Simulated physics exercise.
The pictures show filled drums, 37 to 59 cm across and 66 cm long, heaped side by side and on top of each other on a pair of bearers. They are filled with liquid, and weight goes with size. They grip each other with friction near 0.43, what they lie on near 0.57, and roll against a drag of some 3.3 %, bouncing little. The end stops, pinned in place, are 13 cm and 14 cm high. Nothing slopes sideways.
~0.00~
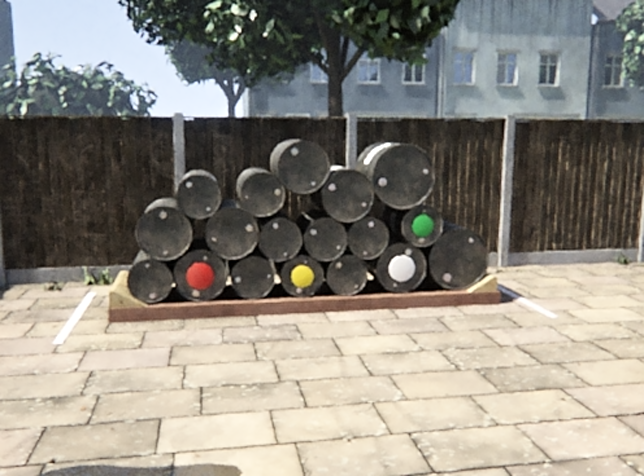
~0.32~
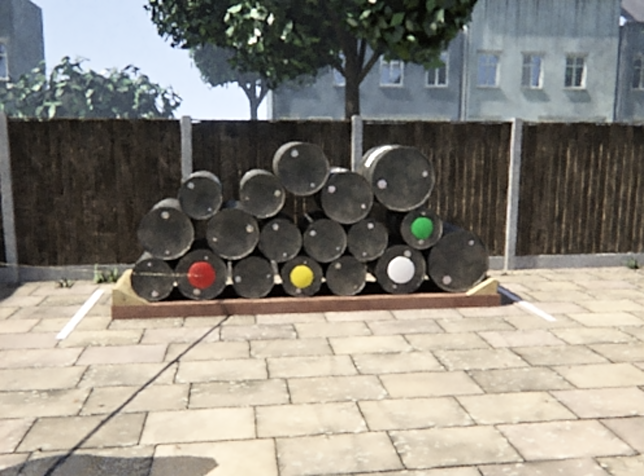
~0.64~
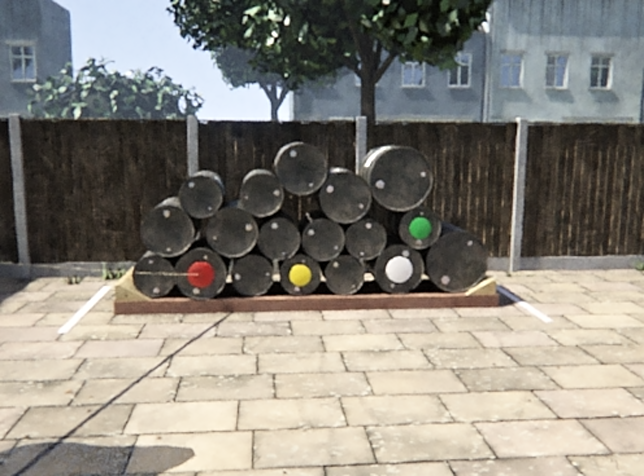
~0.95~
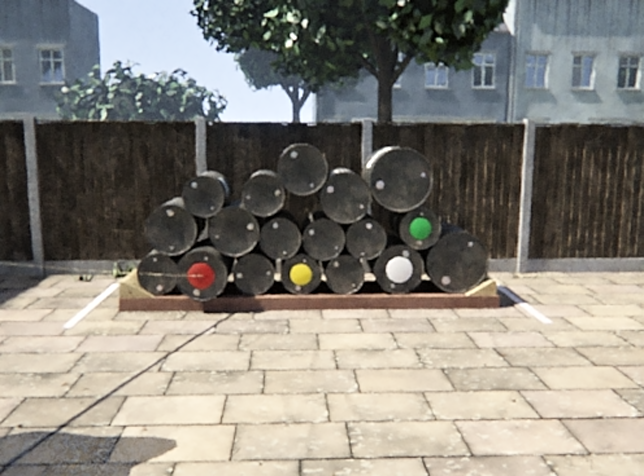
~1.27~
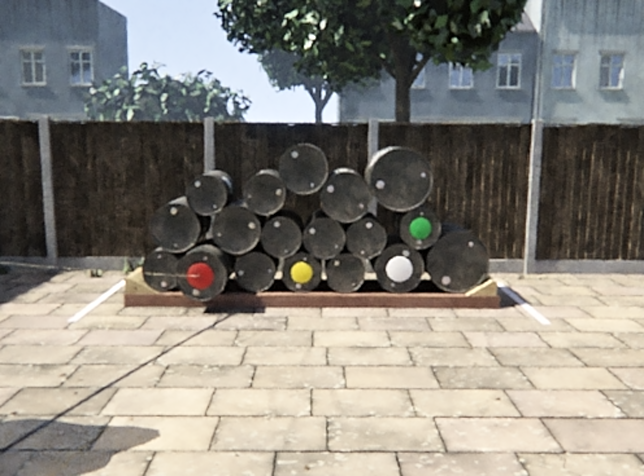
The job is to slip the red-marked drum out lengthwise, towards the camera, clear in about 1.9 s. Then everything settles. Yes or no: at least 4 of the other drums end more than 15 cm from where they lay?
Yes, the count is 5.
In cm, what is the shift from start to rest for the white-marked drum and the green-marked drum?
White-marked drum: 0, green-marked drum: 0.
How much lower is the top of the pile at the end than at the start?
About 5 cm.
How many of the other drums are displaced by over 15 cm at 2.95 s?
5 by then.
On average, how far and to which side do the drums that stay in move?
About 5 cm to the left.
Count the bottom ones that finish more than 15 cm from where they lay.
0 of them.
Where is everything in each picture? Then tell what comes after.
In the first frame, 18 drums, 6 on the base, highest (304, 168); red (200, 276), yellow (303, 277), white (402, 269), green (423, 226); left chock (14 cm) (112, 291); right chock (13 cm) (495, 277); lines (71, 324) and (527, 302).
The red-marked drum has not moved yet, at (202, 275); the rest still, in the second frame.
The red-marked drum is 8 cm out, at (201, 275); the rest still, in the third frame.
The red-marked drum is 20 cm out, at (201, 276); the rest still, in the fourth frame.
The red-marked drum is 33 cm out, at (200, 276); the rest still, in the fifth frame.
After 2.36 s, 0 now displaced over 15 cm; the one last seen at (175, 228) in place.
After 2.73 s, 4 now displaced over 15 cm; the one last seen at (175, 228) 17 cm left.
After 2.95 s, 5 now displaced over 15 cm; the one last seen at (175, 228) 37 cm left and 6 cm down.
After 3.65 s, 5 now displaced over 15 cm; 1 across the left white line; the one last seen at (175, 228) 1.3 m left and 49 cm down.
At rest by 4.5 s, 5 moved over 15 cm; 1 across the left white line; the one last seen at (175, 228) rolled far off to the left; top of the pile 1.5 m high, from 1.5 m.
